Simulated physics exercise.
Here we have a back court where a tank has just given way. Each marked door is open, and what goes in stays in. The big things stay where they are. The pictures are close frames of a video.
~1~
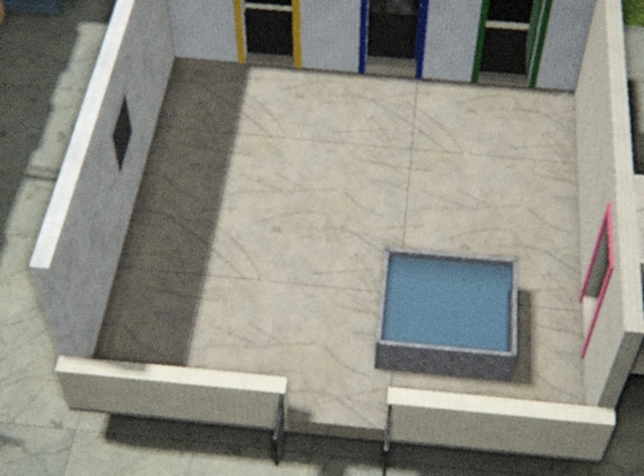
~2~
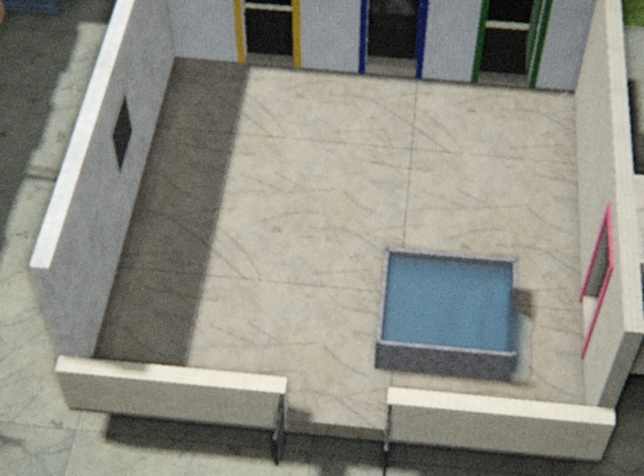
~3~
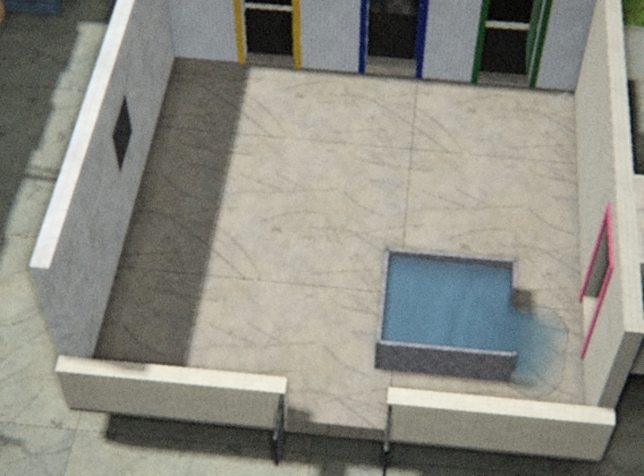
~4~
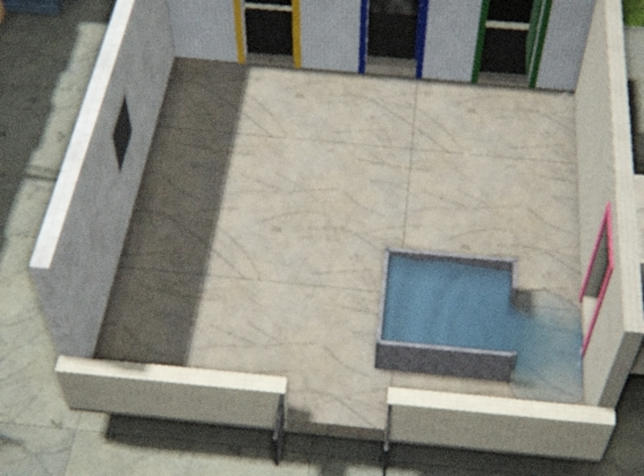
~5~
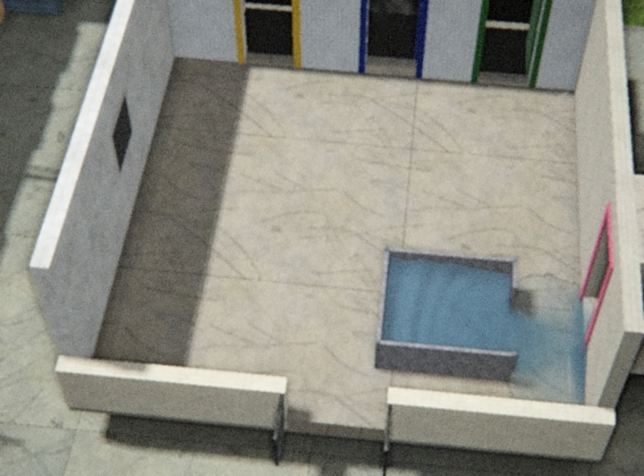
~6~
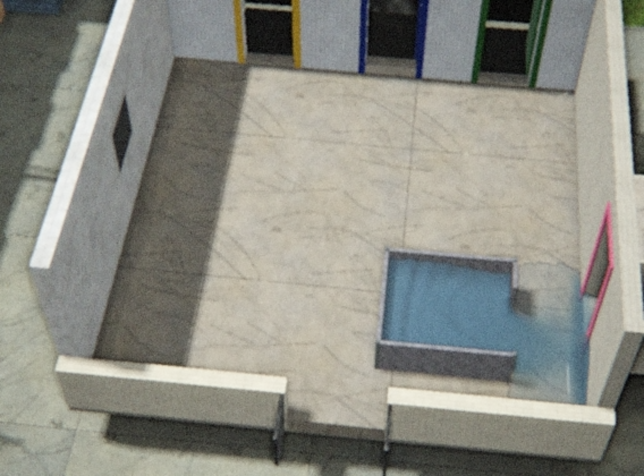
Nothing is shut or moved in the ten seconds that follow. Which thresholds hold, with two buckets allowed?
The yellow door holds within the limit; the blue door holds within the limit; the pink door floods; the green door floods.
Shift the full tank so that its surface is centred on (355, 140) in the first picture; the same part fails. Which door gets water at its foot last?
It is the yellow-painted one.
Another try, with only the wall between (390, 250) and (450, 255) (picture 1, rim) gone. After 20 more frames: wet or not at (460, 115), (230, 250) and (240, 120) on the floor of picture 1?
In that order: Wet, clear, wet.
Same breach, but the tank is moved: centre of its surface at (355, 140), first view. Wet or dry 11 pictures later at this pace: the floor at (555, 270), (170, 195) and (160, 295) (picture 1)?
In turn: Under water, clear, no water.
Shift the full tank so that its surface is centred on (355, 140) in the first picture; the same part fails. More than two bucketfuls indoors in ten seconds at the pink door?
Then: The pink one keeps below it.
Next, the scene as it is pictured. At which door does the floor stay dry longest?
The door marked yellow.
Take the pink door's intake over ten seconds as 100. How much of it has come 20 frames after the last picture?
I make it 100 per cent.
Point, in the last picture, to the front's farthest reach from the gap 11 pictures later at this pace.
Near (569, 134).
A moment on, water covers 10 % of the floor; the yellow door not reached, the blue door not reached, the pink door over two buckets in, the green door not reached.
Next, water covers 20 % of the floor; the yellow door not reached, the blue door not reached, the pink door far over two buckets in, the green door not reached.
Then, water covers 40 % of the floor; the yellow door not reached, the blue door not reached, the pink door far over two buckets in, the green door wet at the sill, nothing in.
Later, water covers 55 % of the floor; the yellow door not reached, the blue door wet at the sill, nothing in, the pink door far over two buckets in, the green door over two buckets in.
In the end, water covers 85 % of the floor; the yellow door wet at the sill, nothing in, the blue door wet at the sill, nothing in, the pink door far over two buckets in, the green door over two buckets in.
